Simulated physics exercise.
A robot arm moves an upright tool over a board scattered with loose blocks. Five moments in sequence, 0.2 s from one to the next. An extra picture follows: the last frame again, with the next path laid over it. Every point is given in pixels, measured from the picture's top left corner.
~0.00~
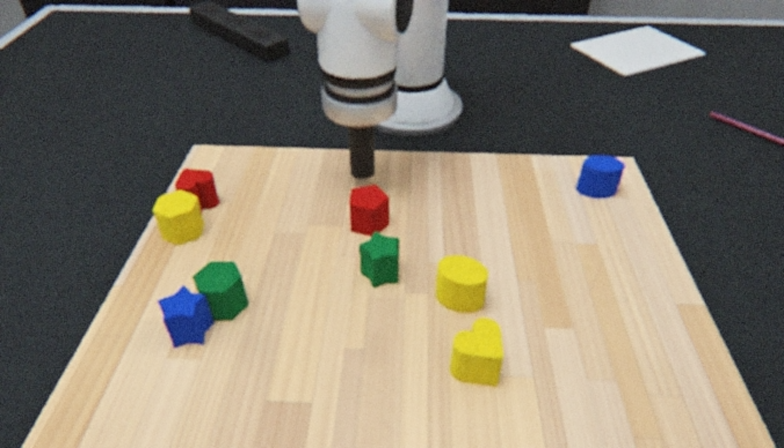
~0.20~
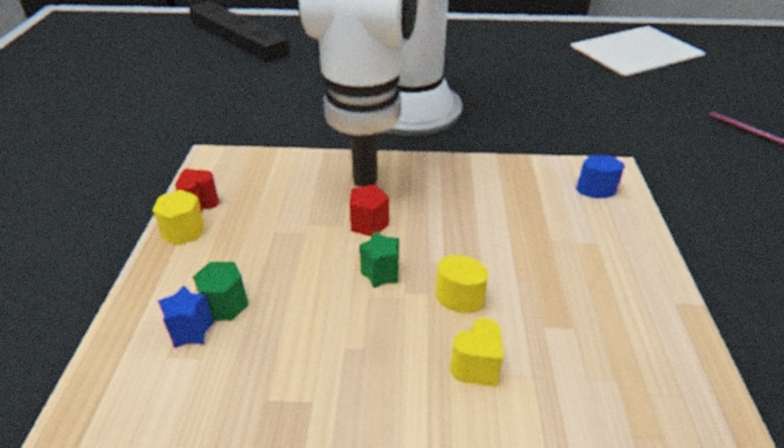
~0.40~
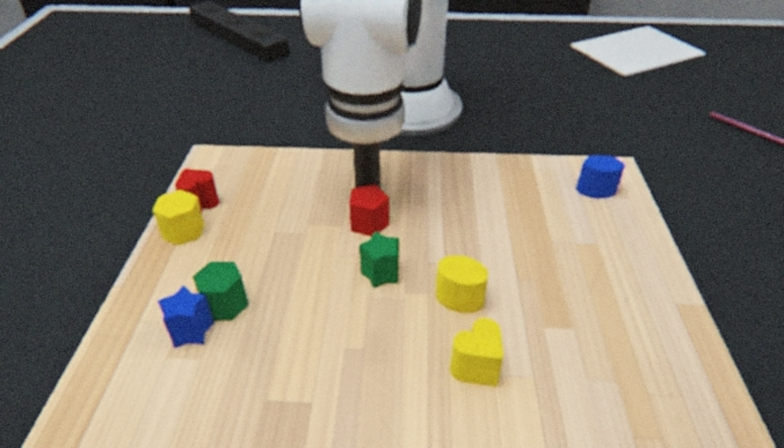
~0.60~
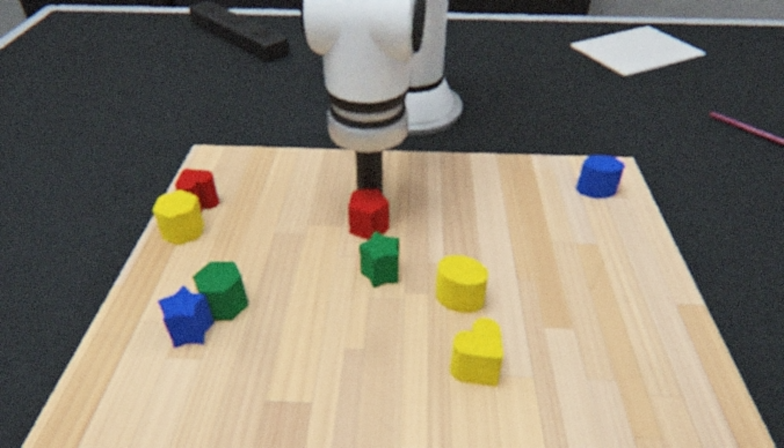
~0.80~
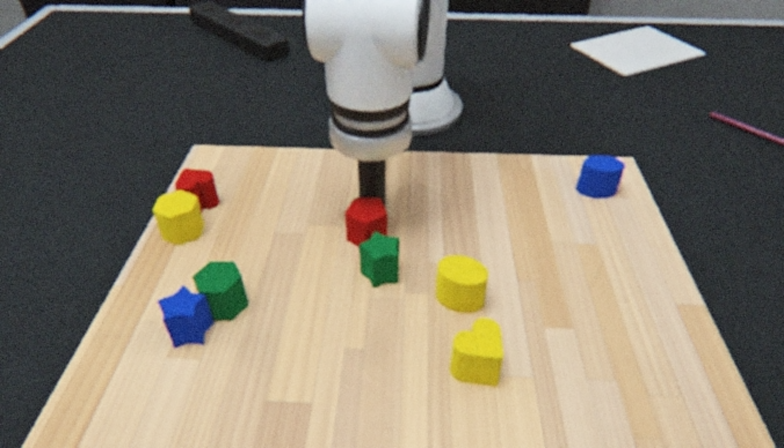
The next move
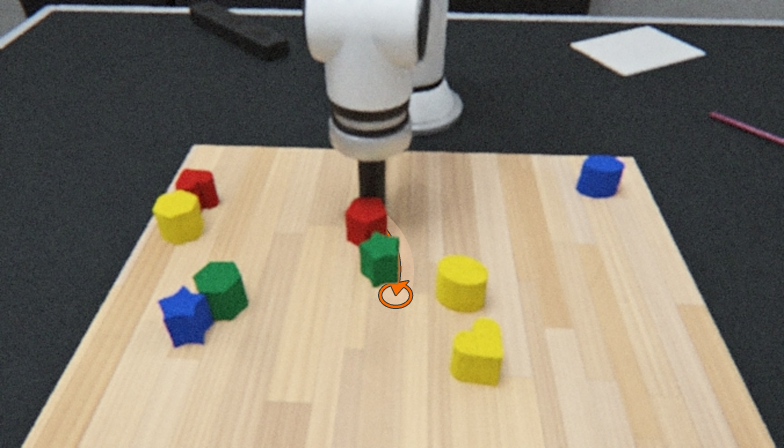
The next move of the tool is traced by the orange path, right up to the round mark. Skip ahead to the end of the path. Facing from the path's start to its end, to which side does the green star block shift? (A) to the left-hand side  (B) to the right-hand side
B (to the right-hand side)
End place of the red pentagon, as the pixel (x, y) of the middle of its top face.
I think it will end close to (362, 229).
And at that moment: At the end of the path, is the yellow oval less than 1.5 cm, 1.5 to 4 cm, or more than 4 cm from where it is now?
Ends under 1.5 cm away.
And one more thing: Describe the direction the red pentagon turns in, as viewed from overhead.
The block spins clockwise.
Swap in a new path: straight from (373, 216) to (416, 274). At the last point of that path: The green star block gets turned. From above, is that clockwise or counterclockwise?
It twists against the clock when seen from above.
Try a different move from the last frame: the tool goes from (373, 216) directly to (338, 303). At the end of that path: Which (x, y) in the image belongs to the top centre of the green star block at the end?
Its top middle will sit at (386, 271).
The line goes from (373, 216) through (391, 238) and (399, 265) to (396, 295).
What follows on the original path. One third of the way, tool at (391, 228); red pentagon at (365, 224), turned 50° clockwise; green star block at (380, 250), turned 20° anticlockwise.
Two thirds of the way, tool at (399, 255); red pentagon at (362, 229), turned 70° clockwise; green star block at (377, 253), turned 45° anticlockwise.
At the end, tool at (396, 284); red pentagon at (362, 229), turned 70° clockwise; green star block at (363, 267); yellow oval unmoved.
